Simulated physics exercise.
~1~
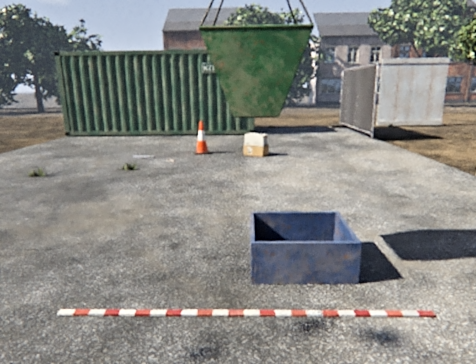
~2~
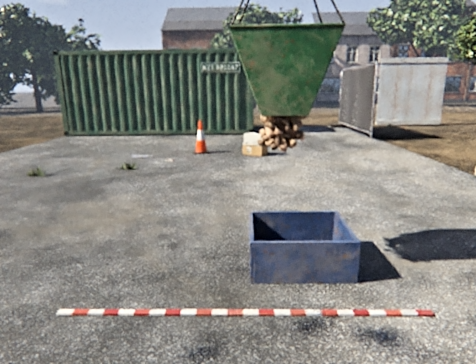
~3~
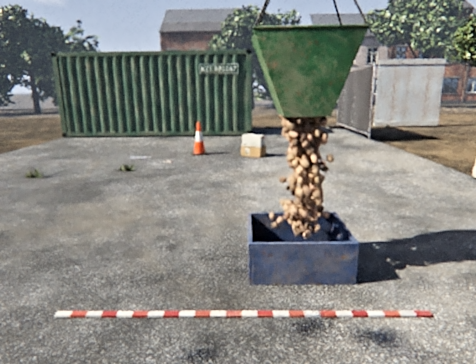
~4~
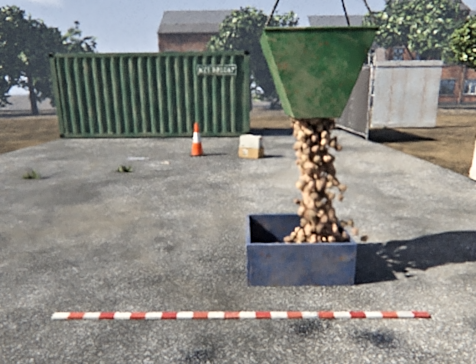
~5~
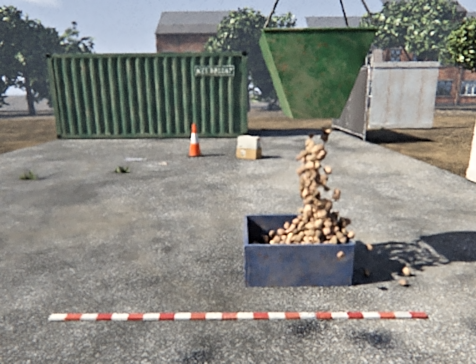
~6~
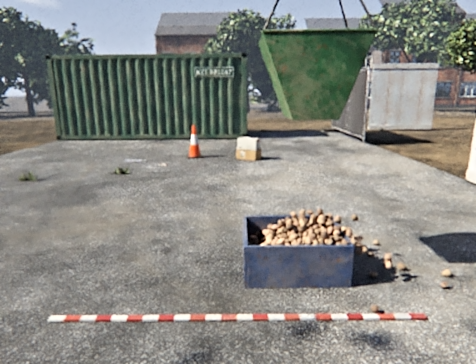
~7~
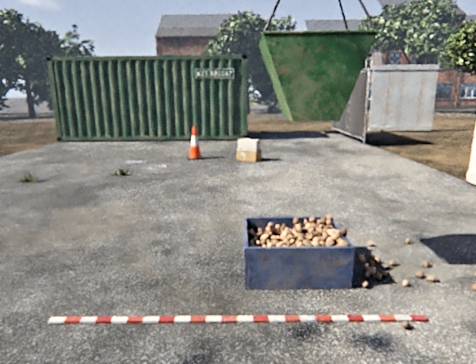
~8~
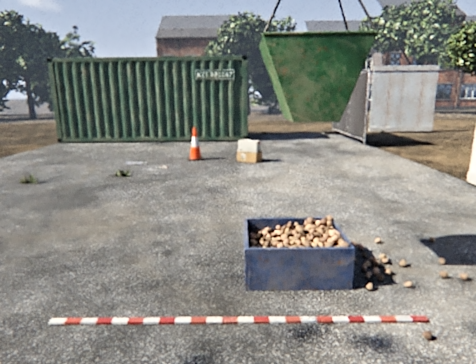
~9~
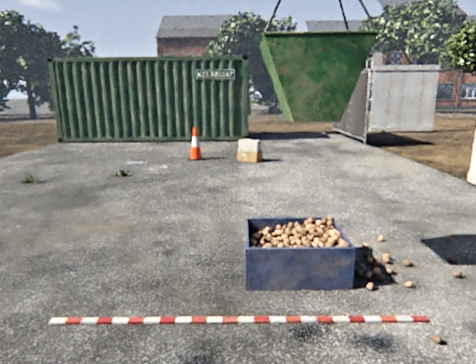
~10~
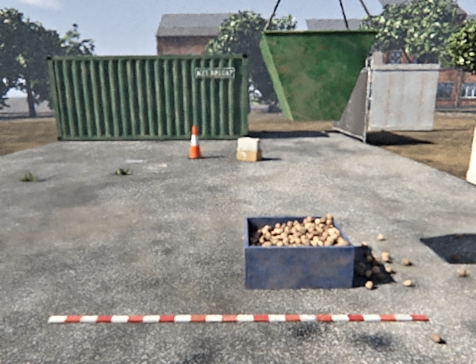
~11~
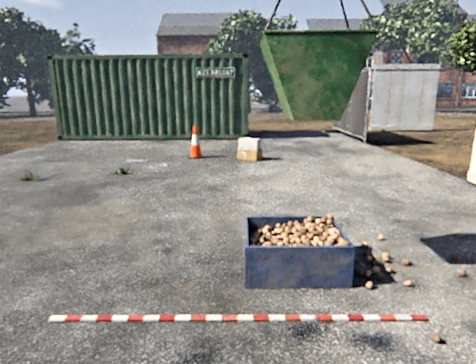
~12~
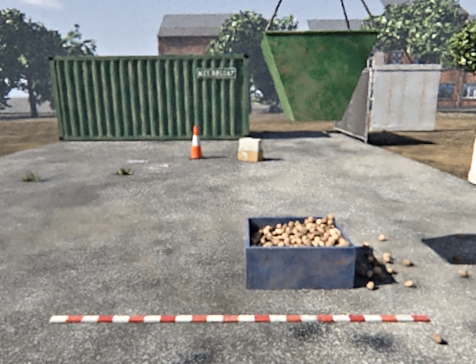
Green skip moving right and pouring brown cobbles into a blue bin, filling it while a few stones scatter to its right.
